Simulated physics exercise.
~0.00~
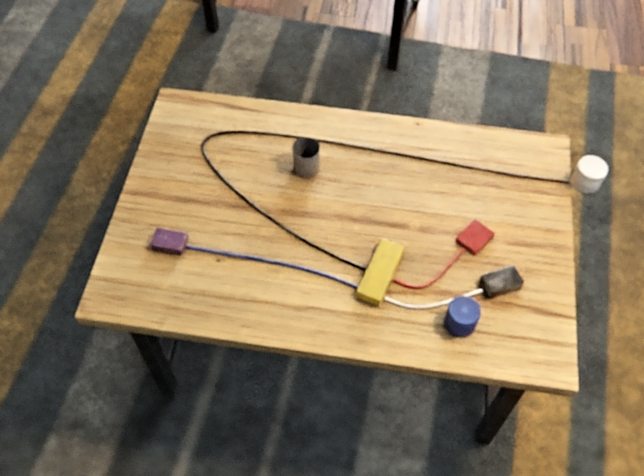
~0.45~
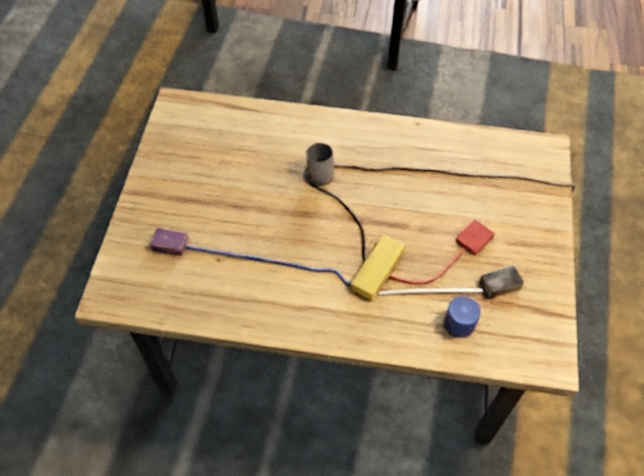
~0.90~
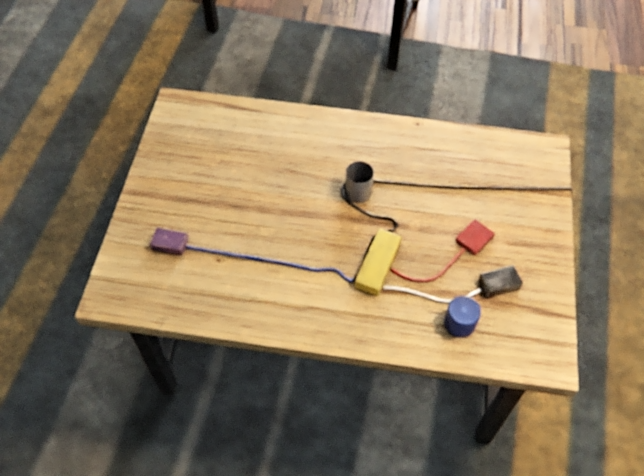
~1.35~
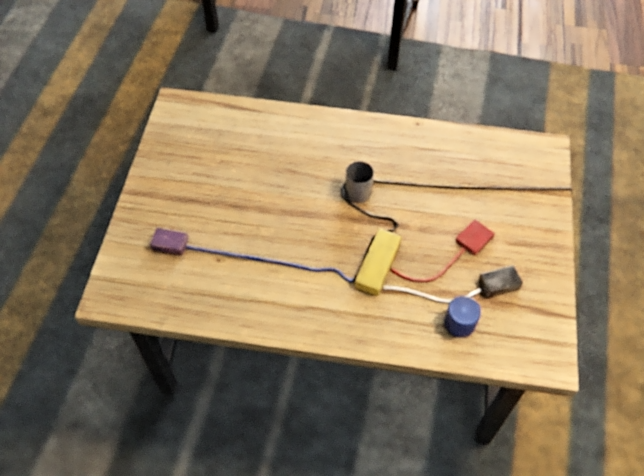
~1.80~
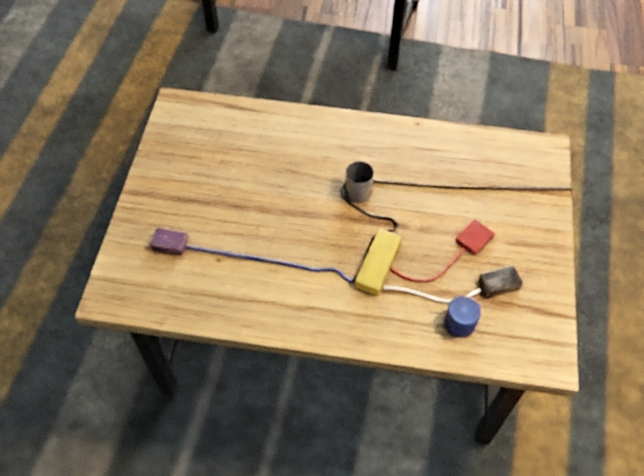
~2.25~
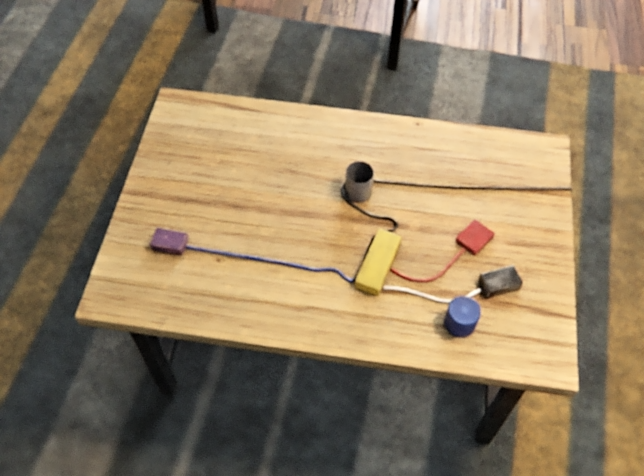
On a wooden table, a white speaker drops off the right edge, its black cable dragging the grey cup rightward before everything settles.
